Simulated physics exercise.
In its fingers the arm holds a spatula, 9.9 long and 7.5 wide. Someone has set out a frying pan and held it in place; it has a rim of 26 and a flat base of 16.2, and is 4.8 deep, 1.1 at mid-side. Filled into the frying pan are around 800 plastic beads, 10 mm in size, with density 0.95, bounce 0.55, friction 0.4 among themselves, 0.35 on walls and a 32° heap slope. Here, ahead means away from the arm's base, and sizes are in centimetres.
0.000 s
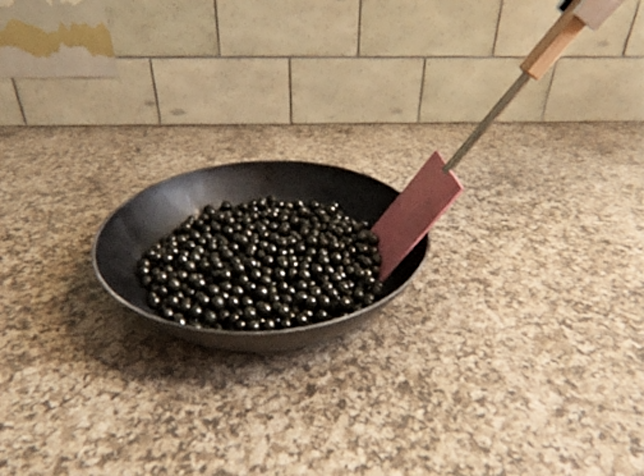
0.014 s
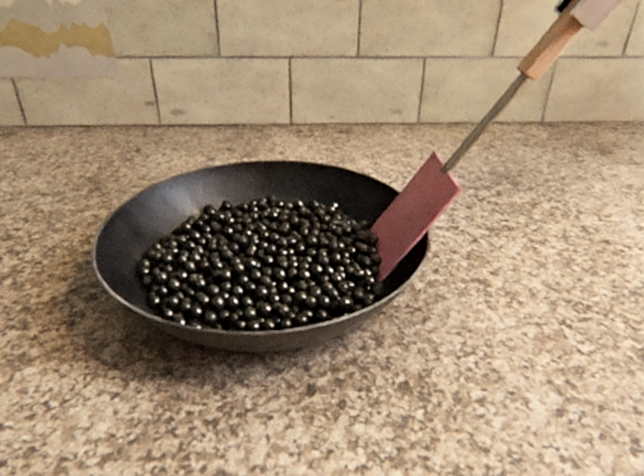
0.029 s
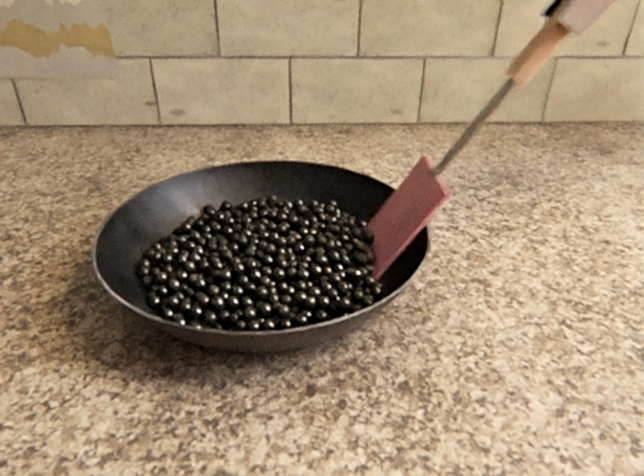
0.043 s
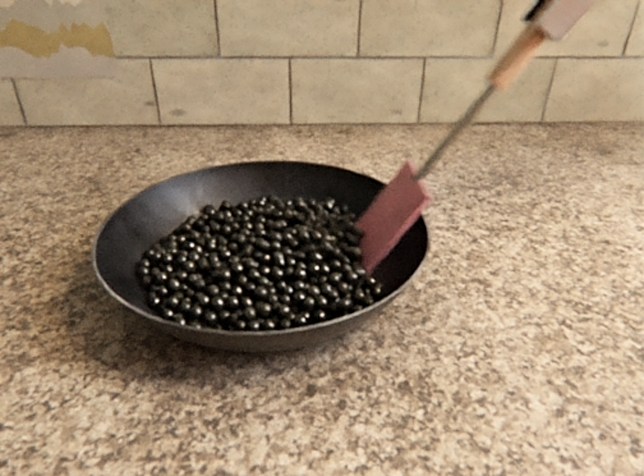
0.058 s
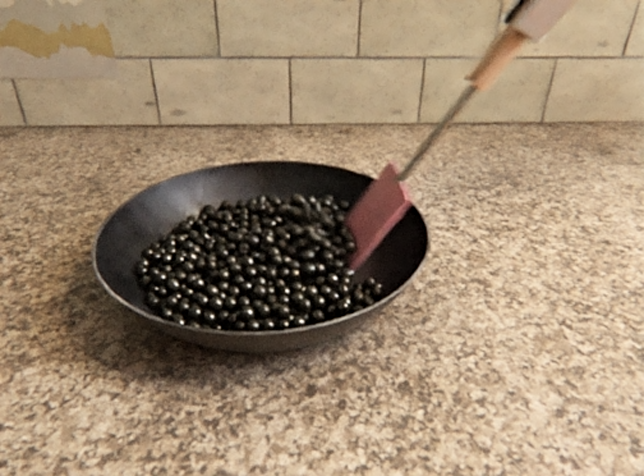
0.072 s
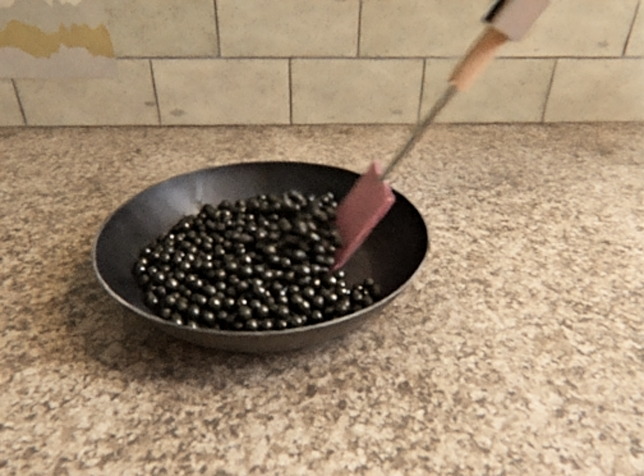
In a dark frying pan, a reddish spatula pushes shiny black beads slightly left.
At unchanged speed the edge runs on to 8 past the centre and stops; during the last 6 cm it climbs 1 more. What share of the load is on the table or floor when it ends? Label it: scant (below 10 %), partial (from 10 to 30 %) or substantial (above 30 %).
Partial (from 10 to 30 %).
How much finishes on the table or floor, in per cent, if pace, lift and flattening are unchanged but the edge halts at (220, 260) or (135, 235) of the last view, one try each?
0 % and 30 %.
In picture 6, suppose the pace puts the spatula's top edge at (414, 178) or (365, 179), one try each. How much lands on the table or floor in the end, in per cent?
Respectively, some 5 and 20 per cent.
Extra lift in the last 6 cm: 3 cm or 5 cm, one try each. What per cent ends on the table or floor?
Estimates, in order: 20 % then 15 %.
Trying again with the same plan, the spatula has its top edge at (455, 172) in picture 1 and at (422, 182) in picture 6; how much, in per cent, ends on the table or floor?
Off the vessel, on the table or floor: Some 5 percent.
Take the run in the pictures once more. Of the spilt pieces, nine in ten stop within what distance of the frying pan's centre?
I'd estimate close to 45 centimetres.
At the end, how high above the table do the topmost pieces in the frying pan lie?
It reaches about 5.5 cm.
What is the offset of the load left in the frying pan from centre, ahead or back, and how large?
The balance point is about 3.5 cm ahead.
After 0.11 s, sloping 57°, highest piece 7 above the table; 804 in the frying pan.
After 0.15 s, sloping 57°, highest piece 7 above the table; 804 in the frying pan.
After 0.37 s, sloping 57°, highest piece 7 above the table; 678 in the frying pan, 114 on the table or floor, 12 on the blade or in flight.
After 1.42 s, sloping 57°, highest piece 5 above the table; 676 in the frying pan, 128 on the table or floor.
In the end, 676 in the frying pan, 128 on the table or floor. That is 16 % on the table or floor.
